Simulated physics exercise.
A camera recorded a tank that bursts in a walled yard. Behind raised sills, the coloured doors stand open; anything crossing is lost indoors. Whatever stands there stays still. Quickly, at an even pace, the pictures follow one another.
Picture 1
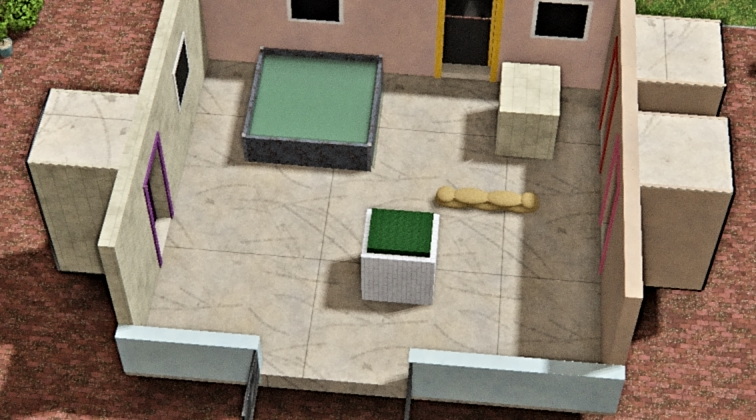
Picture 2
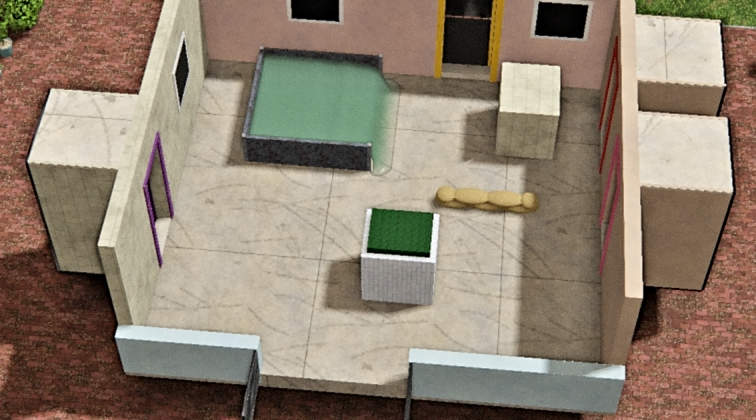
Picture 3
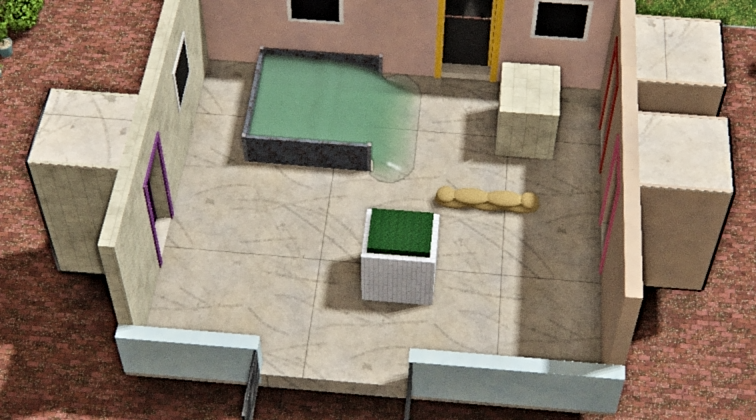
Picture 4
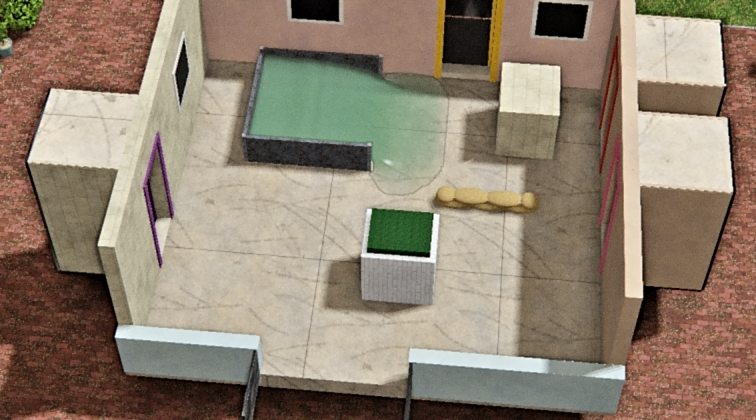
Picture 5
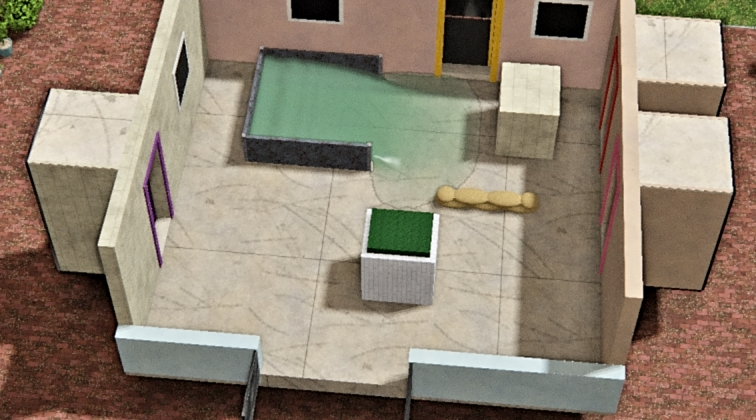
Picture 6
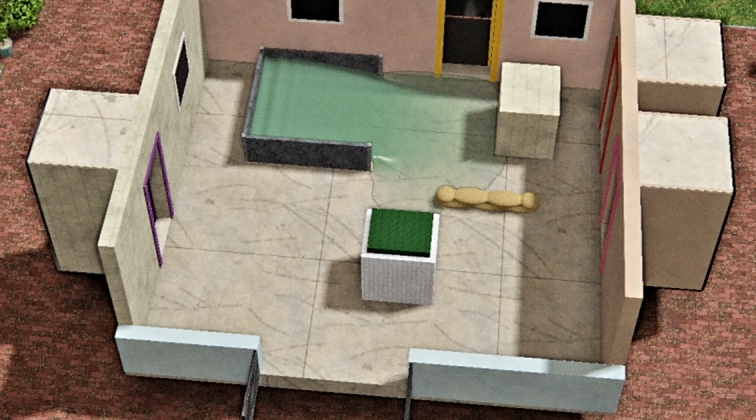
In a walled yard, an open tank bursts and green water spreads rightward across the floor.
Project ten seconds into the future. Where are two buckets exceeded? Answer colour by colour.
Outcome: The yellow door will top two buckets; the purple door will not top two buckets; the red door will top two buckets; the pink door will not top two buckets.
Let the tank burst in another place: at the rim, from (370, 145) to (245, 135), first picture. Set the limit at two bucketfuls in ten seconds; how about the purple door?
My guess is that the purple door surpasses the threshold.
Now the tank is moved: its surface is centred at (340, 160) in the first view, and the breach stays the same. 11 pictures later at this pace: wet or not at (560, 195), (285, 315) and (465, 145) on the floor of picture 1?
Taking the three spots in turn, I'd say drenched, then spared, then drenched.
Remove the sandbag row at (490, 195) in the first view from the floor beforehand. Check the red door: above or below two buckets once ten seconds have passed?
Finding: Red door is within bounds.
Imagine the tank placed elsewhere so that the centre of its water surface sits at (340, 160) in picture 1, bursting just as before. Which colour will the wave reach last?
Note: The purple door.
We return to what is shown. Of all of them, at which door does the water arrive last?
It's the door marked purple.
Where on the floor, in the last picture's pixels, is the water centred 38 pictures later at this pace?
About (472, 186).
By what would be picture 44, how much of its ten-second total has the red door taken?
Share by then: 100 in a hundred.
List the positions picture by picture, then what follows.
The open tank at (314, 99) is whole and still, in the first picture.
The front is at (374, 174), out from the gap at (374, 116), in the second picture.
The front is at (394, 178), out from the gap at (374, 118), in the third picture.
Water pours out at (374, 119) and has run to (411, 187), in the fourth picture.
The front is at (456, 183), out from the gap at (374, 119), in the fifth picture.
The front is at (499, 163), out from the gap at (374, 119), in the sixth picture.
A moment on, water covers 20 % of the floor; the yellow door wet at the sill, nothing in, the purple door not reached, the red door not reached, the pink door not reached.
Next, water covers 30 % of the floor; the yellow door under two buckets in, the purple door not reached, the red door wet at the sill, nothing in, the pink door wet at the sill, nothing in.
Then, water covers 40 % of the floor; the yellow door over two buckets in, the purple door not reached, the red door over two buckets in, the pink door wet at the sill, nothing in.
Later, water covers 65 % of the floor; the yellow door far over two buckets in, the purple door not reached, the red door over two buckets in, the pink door under two buckets in.
In the end, water covers 95 % of the floor; the yellow door far over two buckets in, the purple door wet at the sill, nothing in, the red door over two buckets in, the pink door under two buckets in.
